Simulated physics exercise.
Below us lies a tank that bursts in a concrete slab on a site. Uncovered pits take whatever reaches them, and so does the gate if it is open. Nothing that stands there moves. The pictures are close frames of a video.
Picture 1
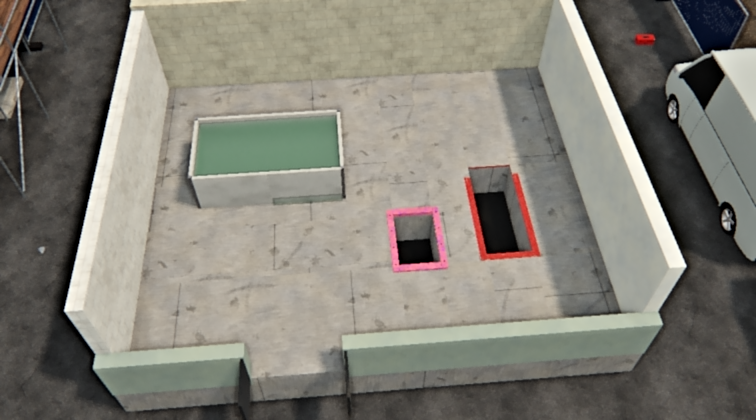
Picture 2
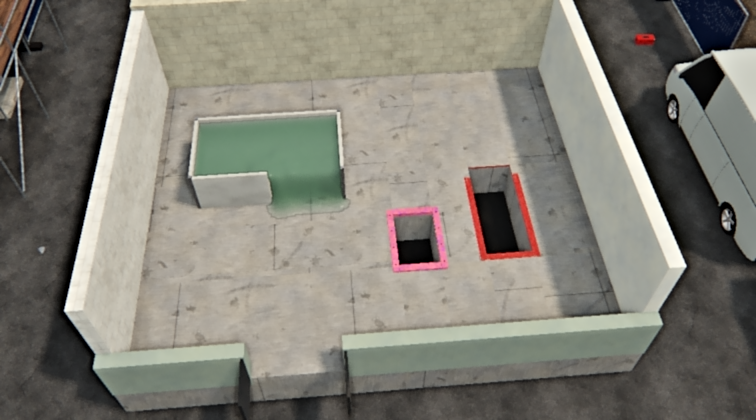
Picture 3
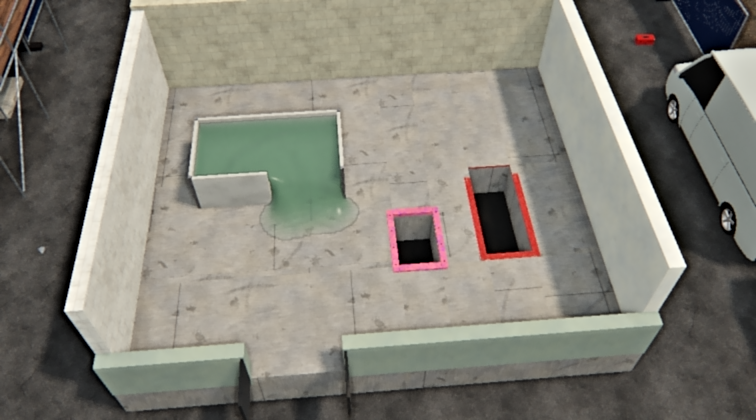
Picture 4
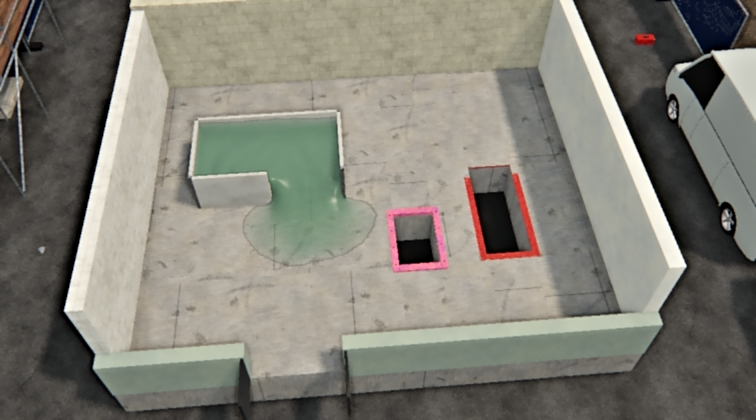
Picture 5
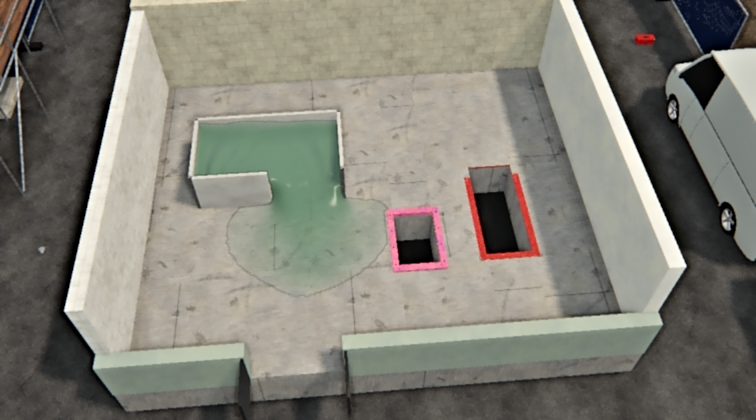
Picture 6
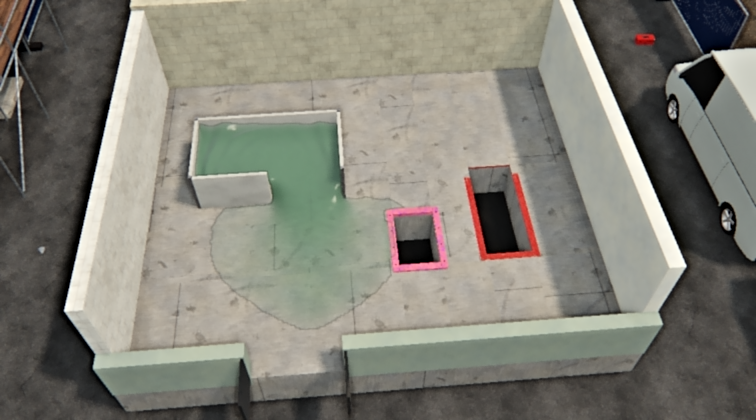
In the video, a rectangular tank of green water on a walled concrete slab opens at its front right corner, and the water pours out, spreading forward and sideways across the floor to the edge of a pink-bordered pit.
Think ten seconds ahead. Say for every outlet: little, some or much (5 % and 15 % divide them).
One by one: The gate takes more than 15 %; the red pit takes from 5 to 15 %; the pink pit takes from 5 to 15 %.
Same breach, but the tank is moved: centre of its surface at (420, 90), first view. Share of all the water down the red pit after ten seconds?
In per cent: Red 60.
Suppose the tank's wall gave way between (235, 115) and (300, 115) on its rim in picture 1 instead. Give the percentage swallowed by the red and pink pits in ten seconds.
Parts in a hundred: Red 14, pink 0.
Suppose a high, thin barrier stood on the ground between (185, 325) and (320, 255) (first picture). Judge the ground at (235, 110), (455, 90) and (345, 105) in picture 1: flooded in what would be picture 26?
In that order: No water, clear, free of water.
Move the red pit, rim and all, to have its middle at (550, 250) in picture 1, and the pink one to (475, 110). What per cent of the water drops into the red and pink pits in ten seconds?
Parts in a hundred: Red 25, pink 0.
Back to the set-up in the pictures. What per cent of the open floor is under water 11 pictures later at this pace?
Close to 30 %.
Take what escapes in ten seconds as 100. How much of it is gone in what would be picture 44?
About 75 per cent.
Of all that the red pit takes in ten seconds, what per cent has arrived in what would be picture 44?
Roughly 30 per cent.
A moment on, water covers 25 % of the floor; the gate 3 %, the red pit 0 %, the pink pit 1 %.
Next, water covers 30 % of the floor; the gate 10 %, the red pit 0 %, the pink pit 4 %.
Then, water covers 40 % of the floor; the gate 18 %, the red pit 0 %, the pink pit 6 %.
Later, water covers 60 % of the floor; the gate 28 %, the red pit 2 %, the pink pit 7 %.
In the end, water covers 70 % of the floor; the gate 35 %, the red pit 7 %, the pink pit 7 %.
